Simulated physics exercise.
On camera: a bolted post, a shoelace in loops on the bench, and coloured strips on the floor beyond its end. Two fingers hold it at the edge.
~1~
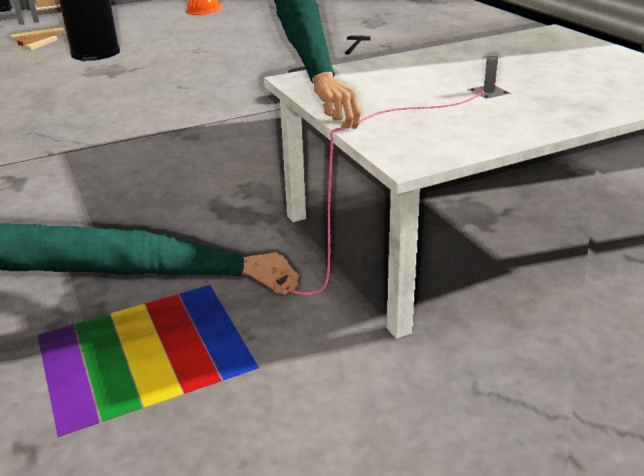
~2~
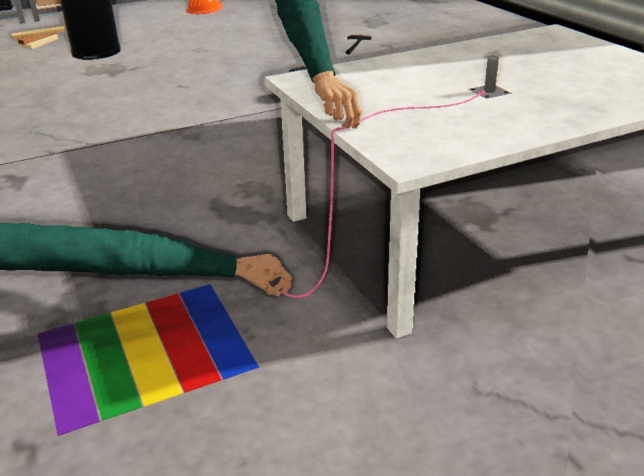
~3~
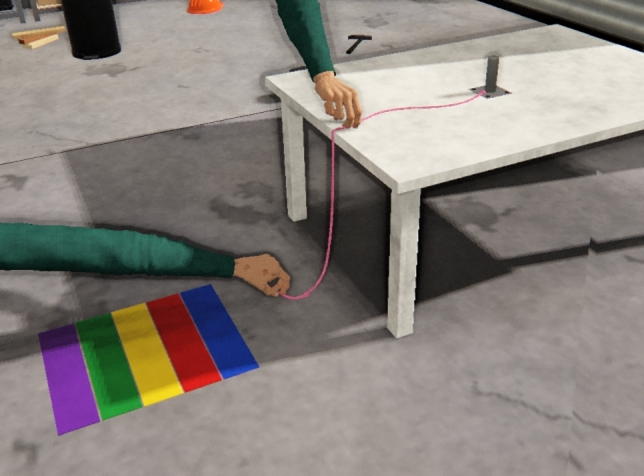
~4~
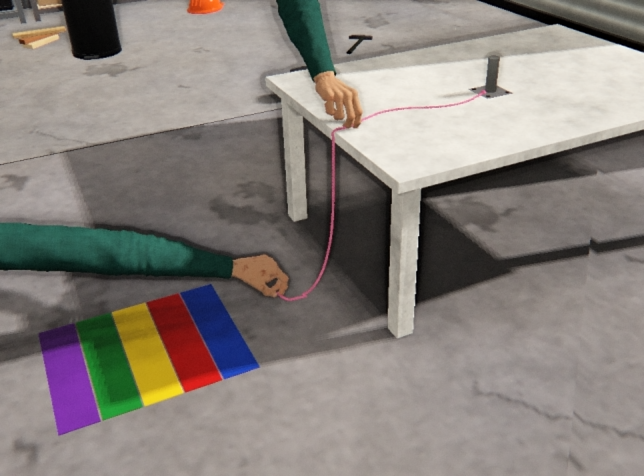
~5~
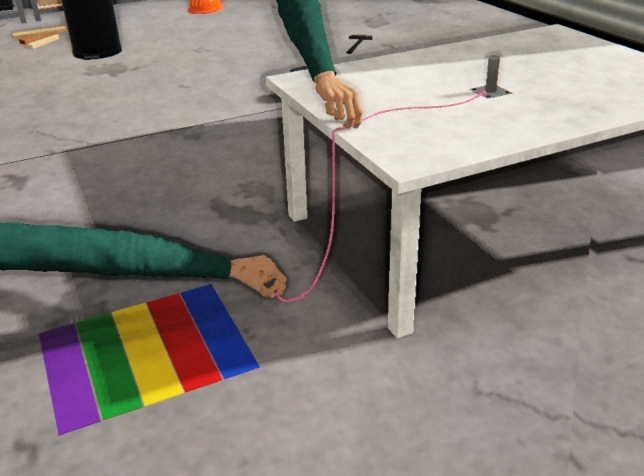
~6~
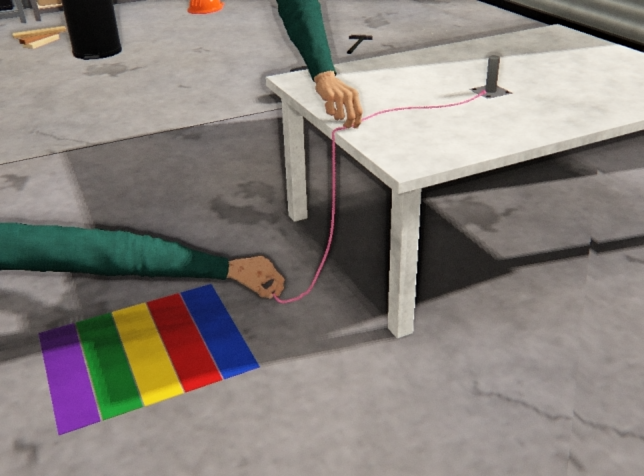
Two green-sleeved arms reach over a white bench and the grey concrete floor, seen from above at an angle, one hand pinching a thin pink shoelace at the bench's edge, the other holding its hanging end. The lace runs back to a small dark upright piece, while purple, green, yellow, red and blue strips lie lower left. The lower hand shifts very slightly left with the end; all else stays still.
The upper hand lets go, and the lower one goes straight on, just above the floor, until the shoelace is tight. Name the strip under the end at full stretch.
The end stops over the red strip.
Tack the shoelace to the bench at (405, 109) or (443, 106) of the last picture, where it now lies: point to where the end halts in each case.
The places are (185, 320) and (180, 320).
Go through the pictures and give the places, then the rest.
The first frame shows end (288, 290); blue (232, 357); red (195, 369); yellow (156, 382); green (116, 395); purple (74, 409).
The second frame shows end (281, 292); shoelace through (468, 101) (410, 108) (356, 124) (332, 169) (330, 227) (319, 284).
The third frame shows end (279, 292).
The fourth frame shows end (278, 293); shoelace through (469, 101) (410, 108) (357, 124) (333, 169) (332, 227) (316, 284).
The fifth frame shows end (276, 293).
The sixth frame shows end (274, 294); shoelace through (469, 101) (411, 108) (357, 124) (334, 169) (332, 226) (313, 284).
Soon after, end near (238, 305); short of the strips.
Then, end near (199, 316); over blue.
At full stretch, end near (176, 323); over red. It gets as far as the red strip.
